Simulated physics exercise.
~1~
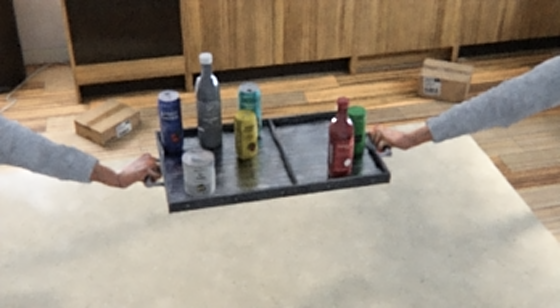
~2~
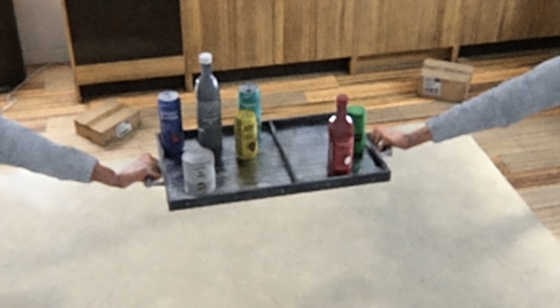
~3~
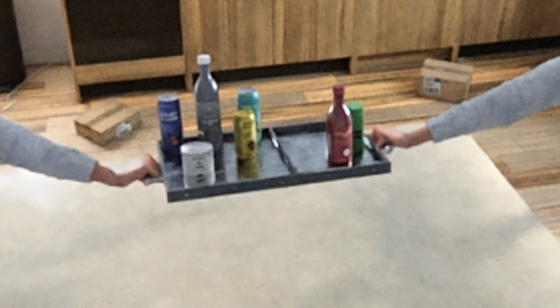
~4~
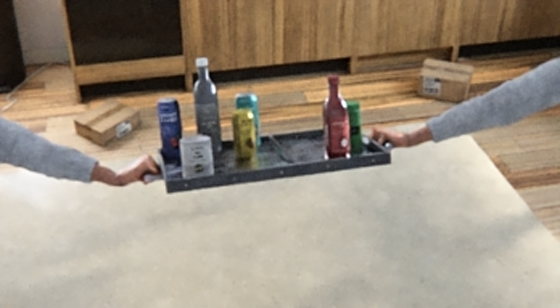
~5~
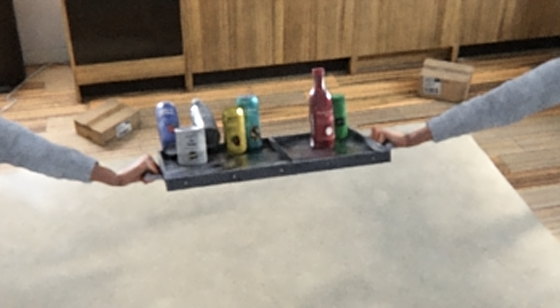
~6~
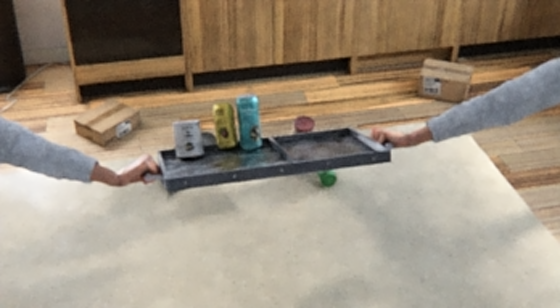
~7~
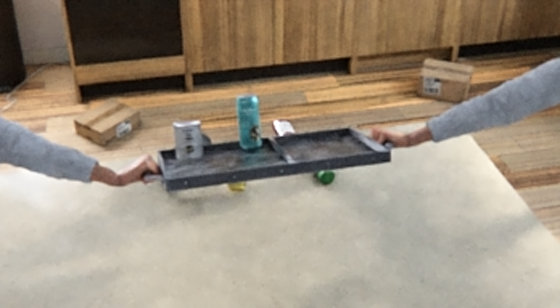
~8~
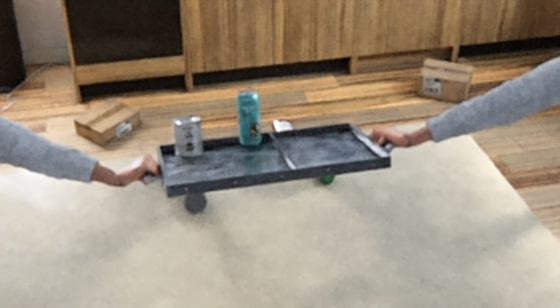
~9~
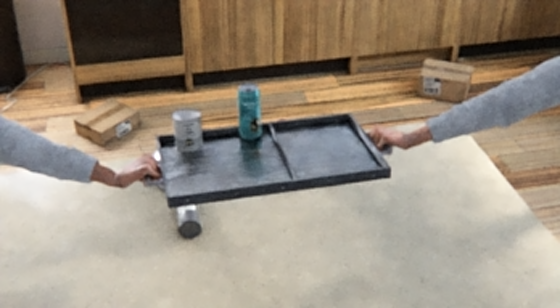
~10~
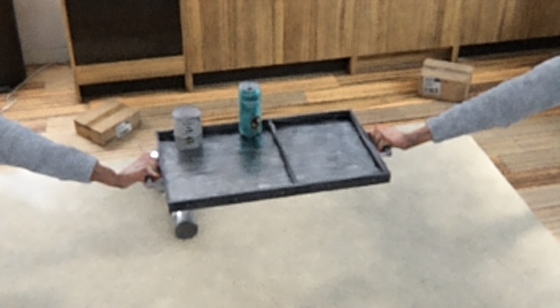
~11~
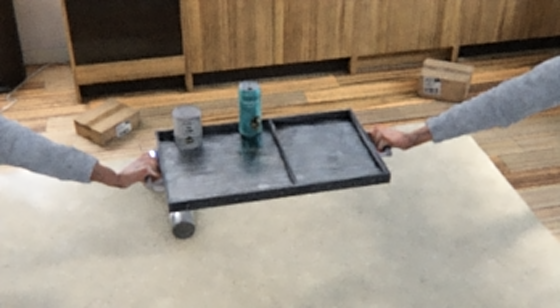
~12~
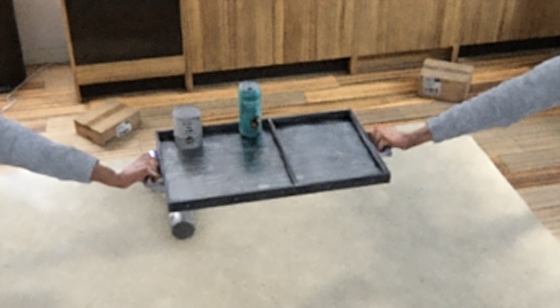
Above a pale surface in a wood-floored room, two hands tipped a tray of bottles and cans away and levelled it again; the bottles and several cans toppled off the far side, while the turquoise can and white tin ended upright on it.
